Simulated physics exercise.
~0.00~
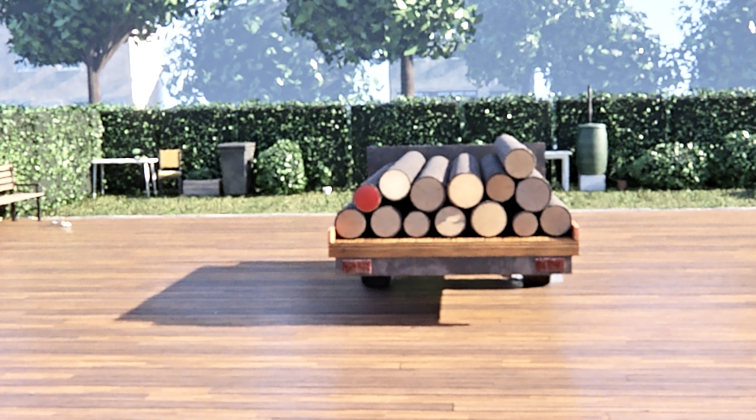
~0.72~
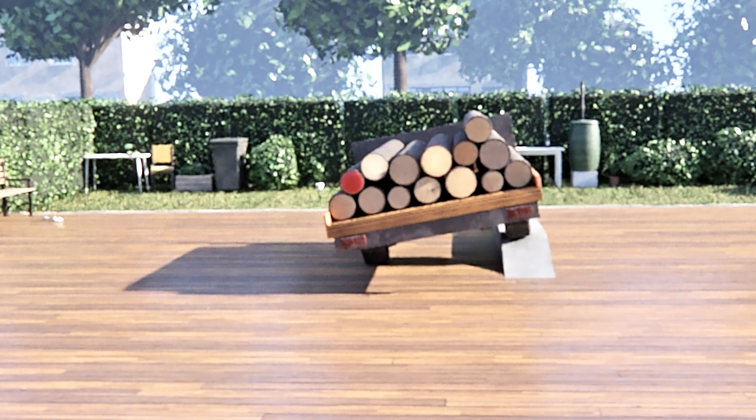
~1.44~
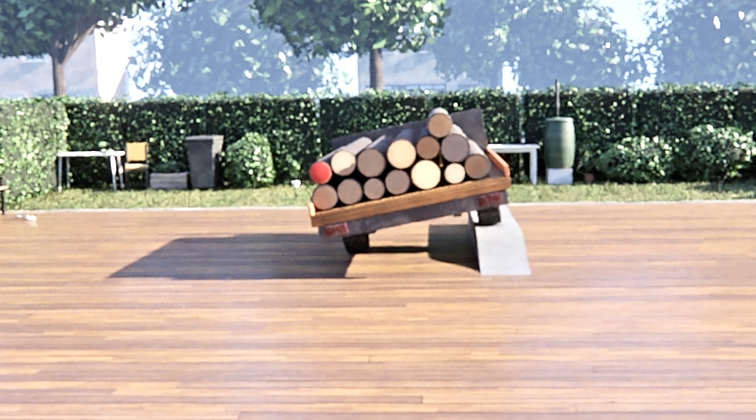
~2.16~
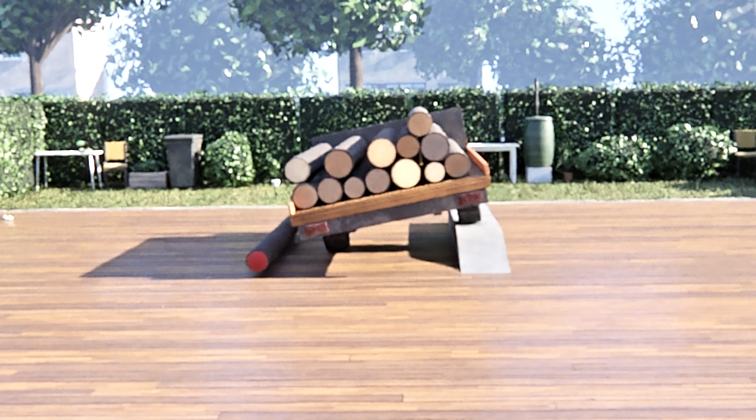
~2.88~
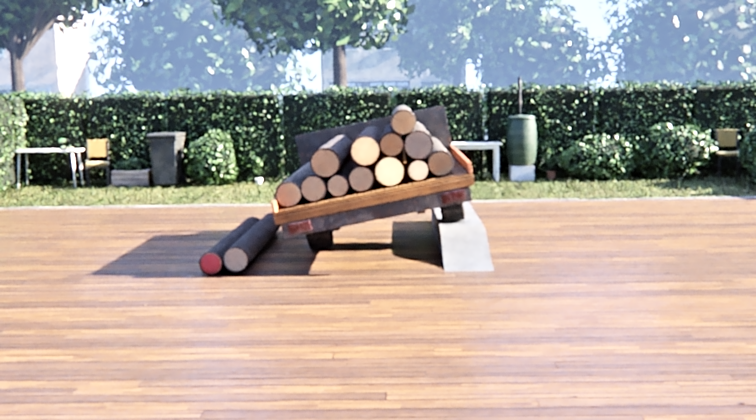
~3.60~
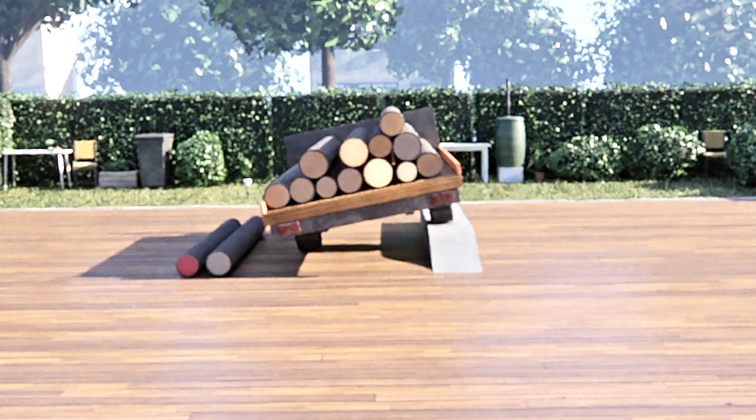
A stack of round logs, one with a bright red end at the left, sits on a low wooden-edged trailer seen from behind on a sunlit plank floor. A clipped hedge, trees, small tables and a green barrel stand beyond it. The trailer's right side rises onto a pale raised block, tilting the deck down to the left, and it stays leaning. The red-ended log rolls over the left edge and drops to the floor, and a greyish one follows. The two finish side by side on the left, while the rest remain piled on the slanting deck.
